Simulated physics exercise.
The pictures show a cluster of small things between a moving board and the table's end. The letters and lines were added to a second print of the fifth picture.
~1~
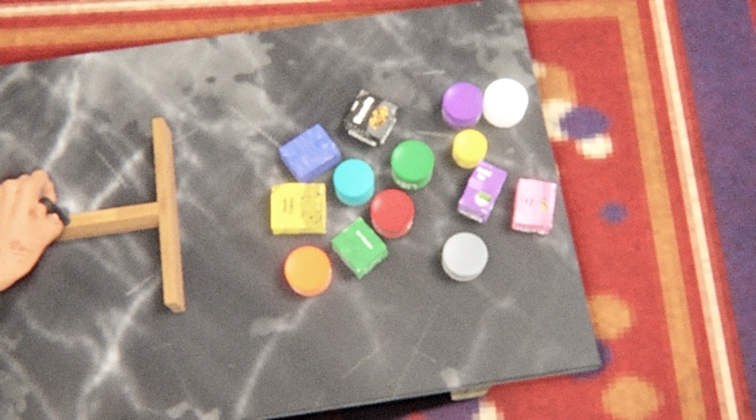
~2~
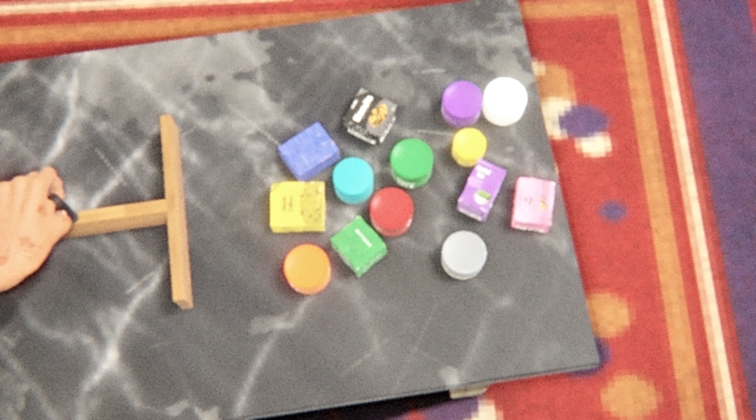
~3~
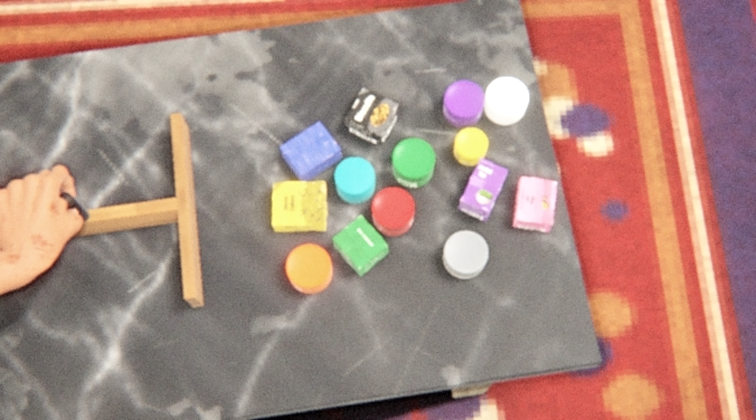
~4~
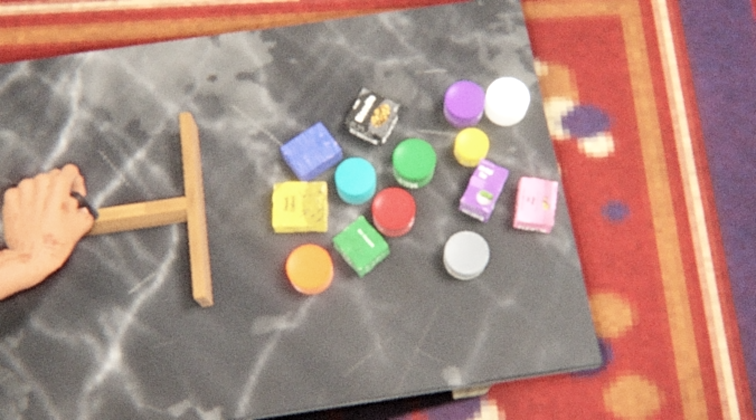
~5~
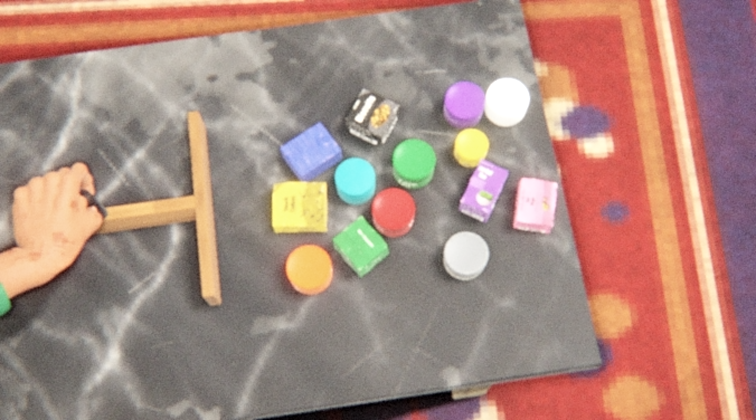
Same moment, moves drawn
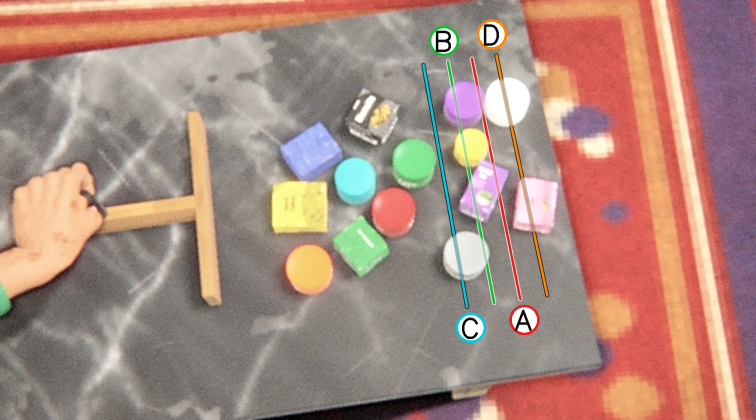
A wooden T-shaped board lies on a dark marbled tabletop above a red patterned carpet, seen from overhead. To its right sit small tubs and packets: blue, black, yellow, turquoise, orange, green and red ones nearer, with purple, white, yellow, pink and grey ones towards the table's right end. A hand at the left pushes the board slowly rightward, narrowing the gap, while the objects stay put.
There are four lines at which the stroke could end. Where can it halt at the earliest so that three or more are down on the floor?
The first such stop is B.
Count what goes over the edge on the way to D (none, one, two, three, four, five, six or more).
Six or more.
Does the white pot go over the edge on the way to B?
Yes.
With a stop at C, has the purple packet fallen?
By then, no.
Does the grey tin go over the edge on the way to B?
No.
On the marked copy, A at (495, 173); B at (470, 177); C at (444, 180); D at (521, 169).
With B. Early on, board (298, 187); orange jar (336, 267); green box (370, 244).
Further on, board (395, 173); pink packet (549, 204); yellow tub (526, 133).
At the end, board (468, 163); purple packet over the edge; pink packet over the edge; four fallen.
As for the rest, A drops eight, but is farther than needed; C drops only two; D drops eight, but is farther than needed.
